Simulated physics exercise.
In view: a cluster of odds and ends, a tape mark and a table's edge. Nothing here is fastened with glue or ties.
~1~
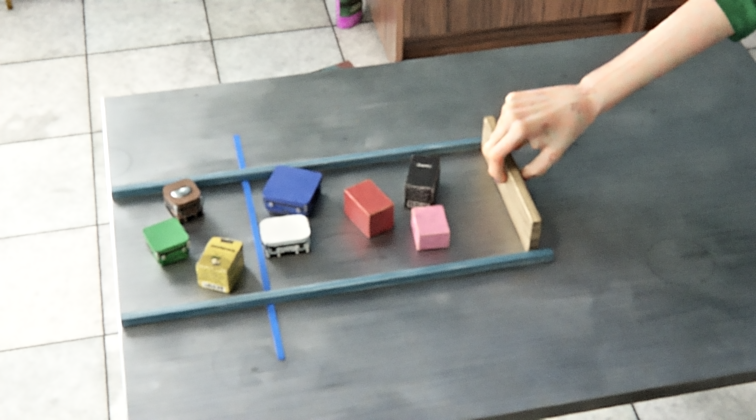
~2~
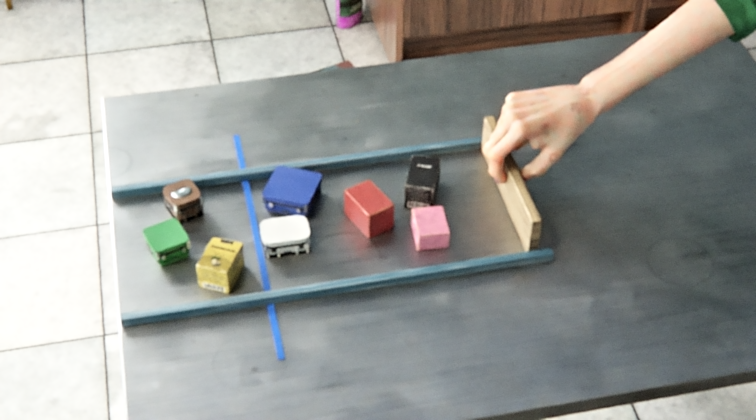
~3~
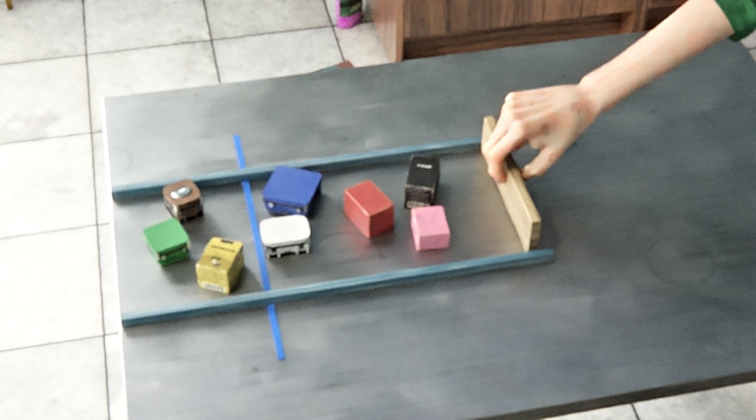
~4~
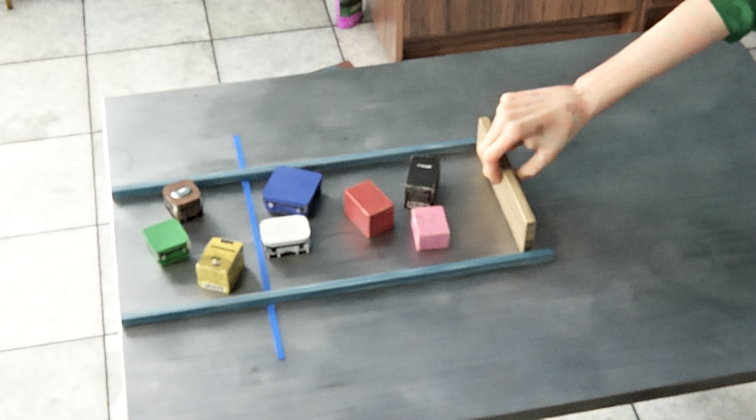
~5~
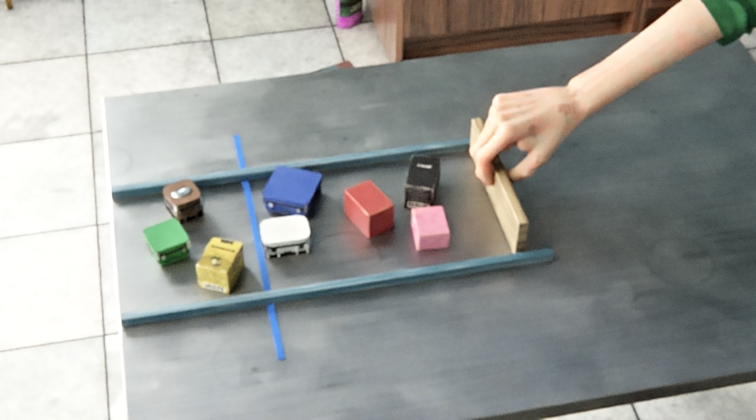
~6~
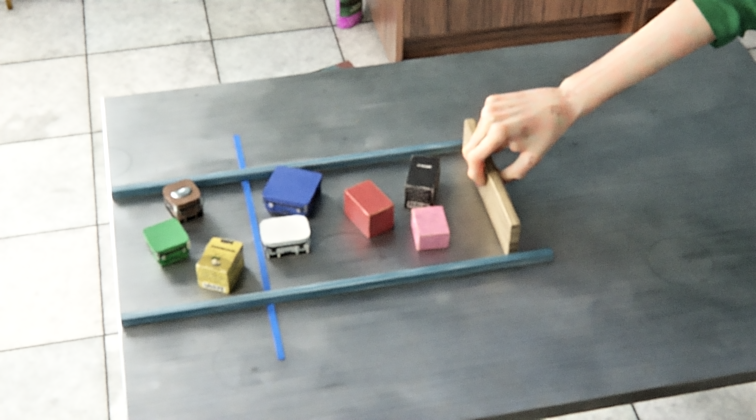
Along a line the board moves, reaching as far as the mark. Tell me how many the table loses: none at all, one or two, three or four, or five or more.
The table loses none at all.
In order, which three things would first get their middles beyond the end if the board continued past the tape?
The green case, the brown case, the white case.
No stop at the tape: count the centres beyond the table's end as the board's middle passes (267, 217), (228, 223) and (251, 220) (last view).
It comes out as 0, then 1, then 0.
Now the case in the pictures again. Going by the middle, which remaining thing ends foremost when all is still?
Answer: The green case.
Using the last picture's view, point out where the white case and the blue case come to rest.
First at (171, 252); second at (196, 198).
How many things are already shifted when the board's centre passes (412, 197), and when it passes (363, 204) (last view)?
By then 3, and 5.
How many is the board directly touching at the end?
That comes to 2.
Early on, none off yet; green case at rest near (167, 243); brown case at rest near (183, 202); yellow box at rest near (221, 265).
Finally, the number that fall off is zero.
